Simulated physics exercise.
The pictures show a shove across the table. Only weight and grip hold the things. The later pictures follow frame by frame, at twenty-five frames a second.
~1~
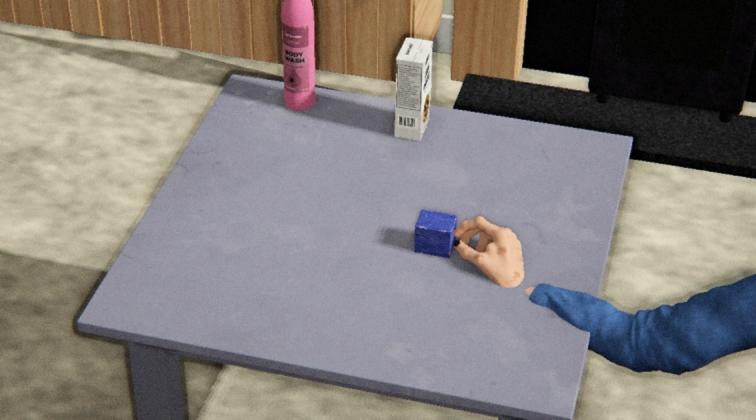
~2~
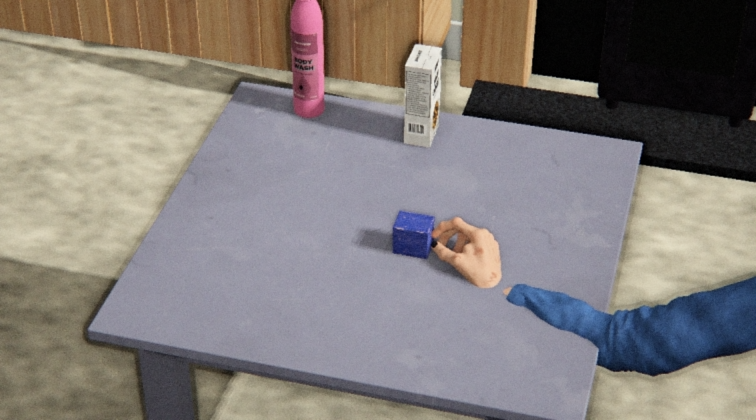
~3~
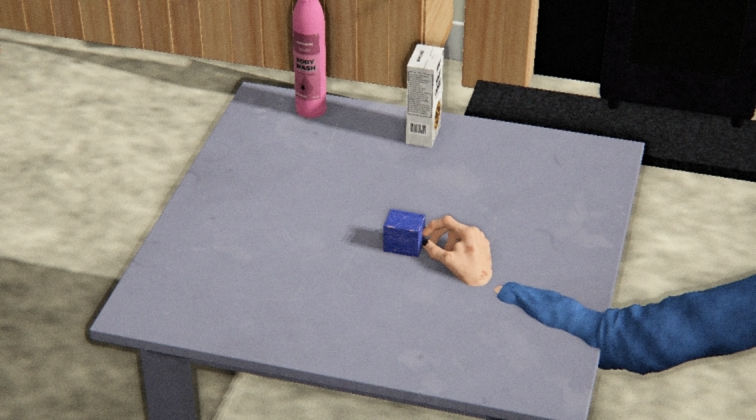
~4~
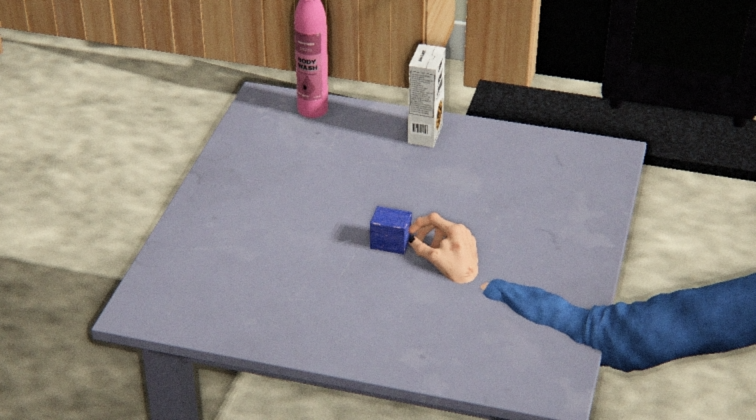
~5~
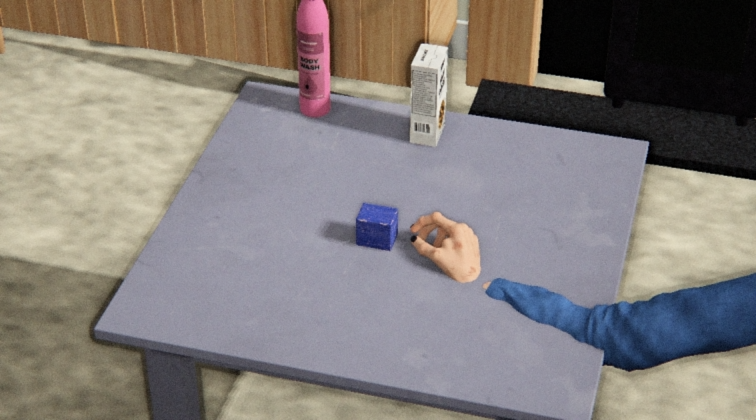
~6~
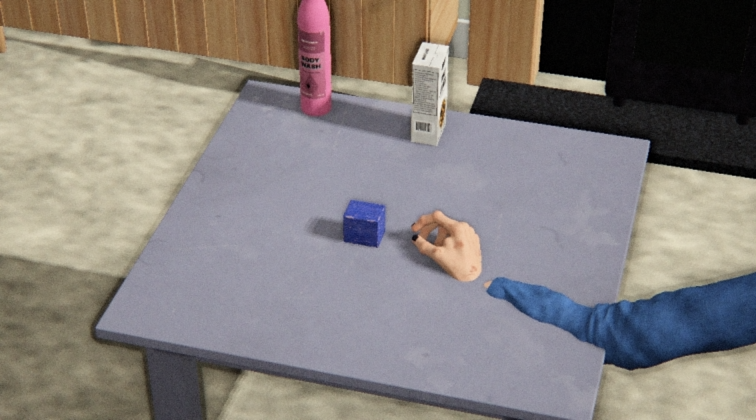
On a grey table with a pink bottle and a white box near the back, a hand pushed a blue block to the left, then stayed behind as the block slid a little farther left.
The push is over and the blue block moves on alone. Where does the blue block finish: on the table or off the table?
The blue block remains on top.
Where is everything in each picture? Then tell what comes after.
The first picture shows under the hand; blue block (436, 234).
The second picture shows under the hand; blue block (414, 235).
The third picture shows under the hand; blue block (404, 233).
The fourth picture shows blue block (391, 230).
The fifth picture shows blue block (377, 227) shifted a little.
The sixth picture shows blue block (364, 224) shifted about its own width.
Then, 0.10 s on from there, blue block shifted about its own width near (341, 219).
Then, 0.20 s on from there, blue block shifted well along near (332, 218).
In the end, moved from the start, blue block. At the end, from the last picture's camera, blue block near (332, 218).
